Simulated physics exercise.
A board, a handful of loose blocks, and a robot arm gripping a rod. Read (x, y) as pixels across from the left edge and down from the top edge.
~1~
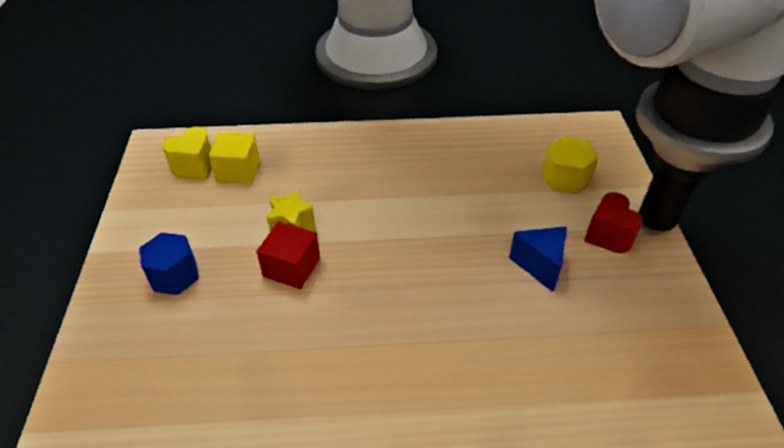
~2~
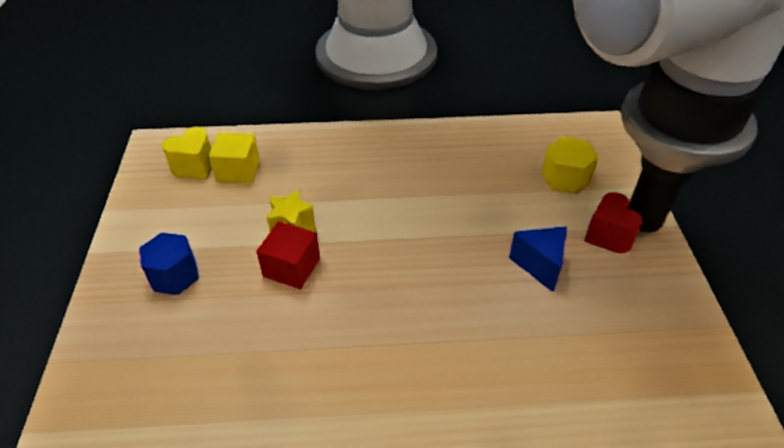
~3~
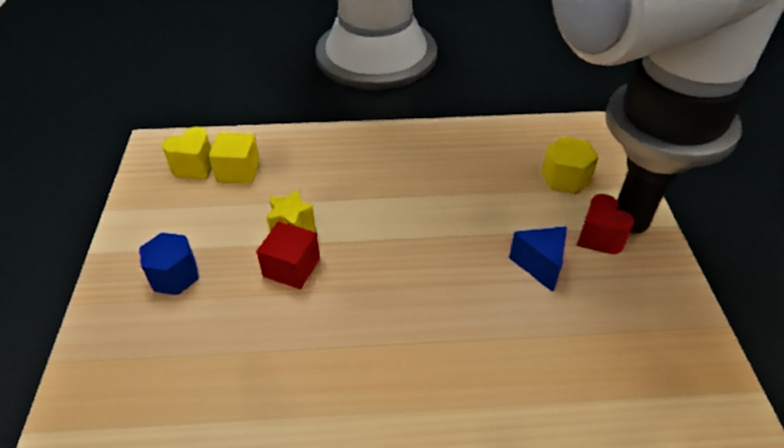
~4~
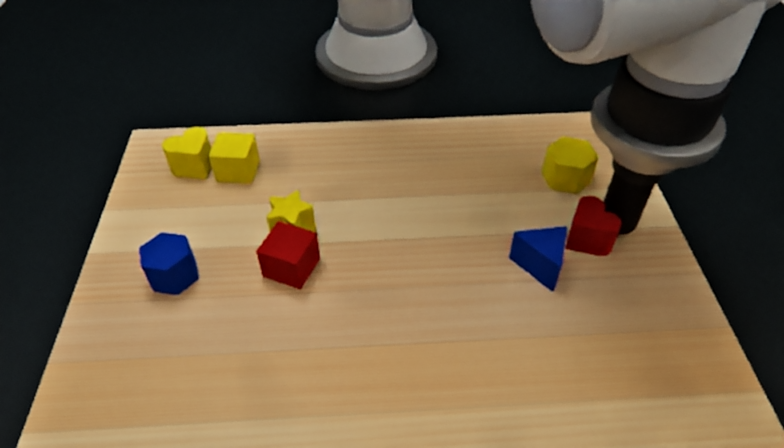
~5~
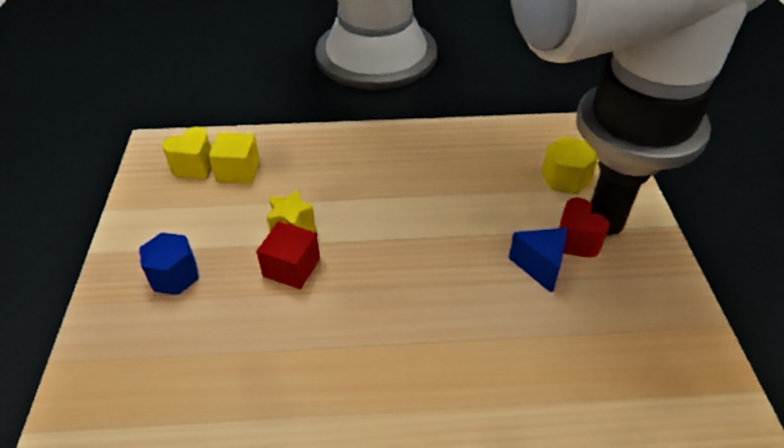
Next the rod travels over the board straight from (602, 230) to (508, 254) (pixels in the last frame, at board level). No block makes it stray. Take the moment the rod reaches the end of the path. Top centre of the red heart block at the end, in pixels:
The top centre is at (483, 243).
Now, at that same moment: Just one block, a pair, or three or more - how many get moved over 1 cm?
I count two.
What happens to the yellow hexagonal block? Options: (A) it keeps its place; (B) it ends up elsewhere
I'll go with A - it keeps its place.
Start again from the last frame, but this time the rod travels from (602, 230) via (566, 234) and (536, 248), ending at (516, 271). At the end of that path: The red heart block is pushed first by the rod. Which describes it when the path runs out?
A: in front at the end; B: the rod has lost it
That would be A.
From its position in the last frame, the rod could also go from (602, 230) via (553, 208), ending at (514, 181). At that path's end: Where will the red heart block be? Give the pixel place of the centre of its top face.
At roughly (561, 211).
What follows on the original path. One third of the way, rod (573, 231); blue triangular block (541, 252), turned 20° clockwise; red heart block (550, 225).
Two thirds of the way, rod (541, 239); blue triangular block (530, 265), turned 15° clockwise; red heart block (516, 234).
At the end, rod (509, 246); blue triangular block (526, 271); yellow hexagonal block in place; red heart block (483, 243).
